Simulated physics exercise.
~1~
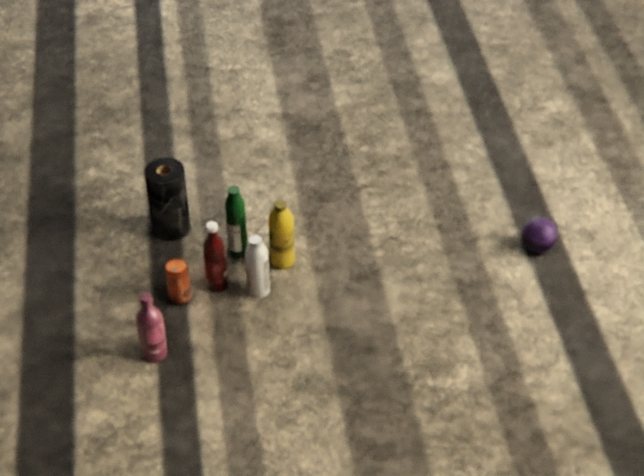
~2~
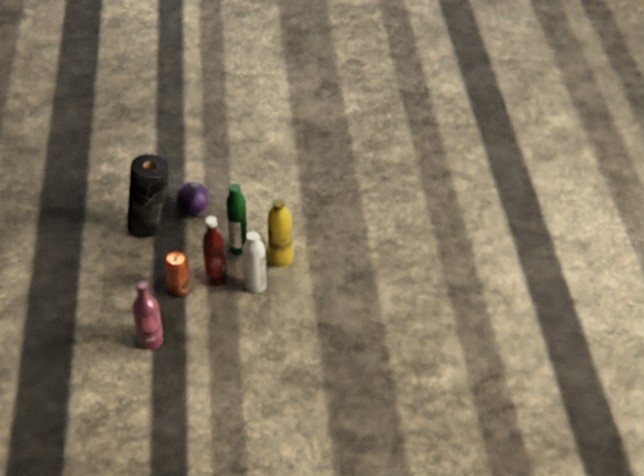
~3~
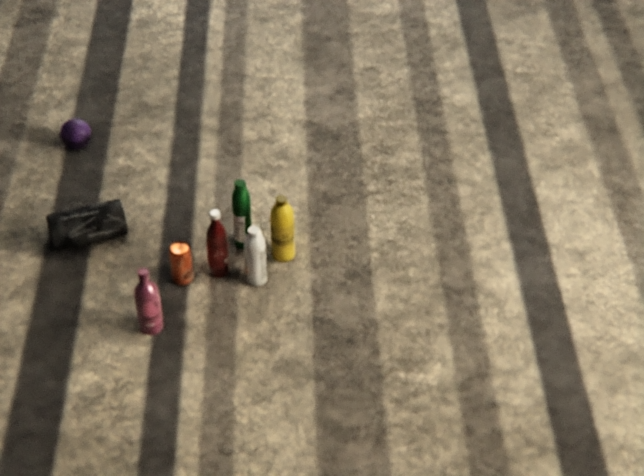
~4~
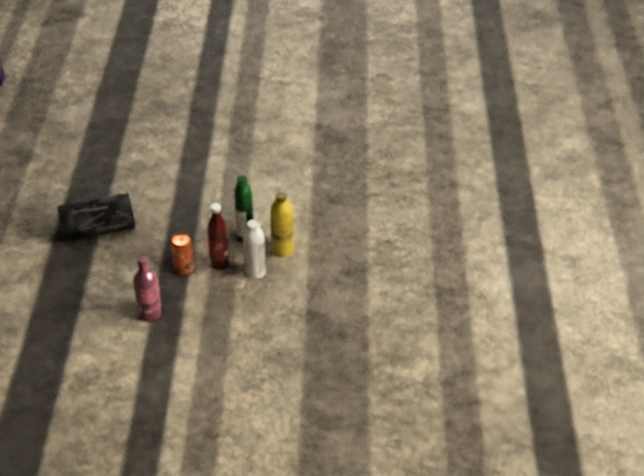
A purple ball rolled left across the striped floor, passing behind the small group of bottles and an orange can, and the black roll toppled onto its side as the ball carried on toward the upper left, leaving the others standing.
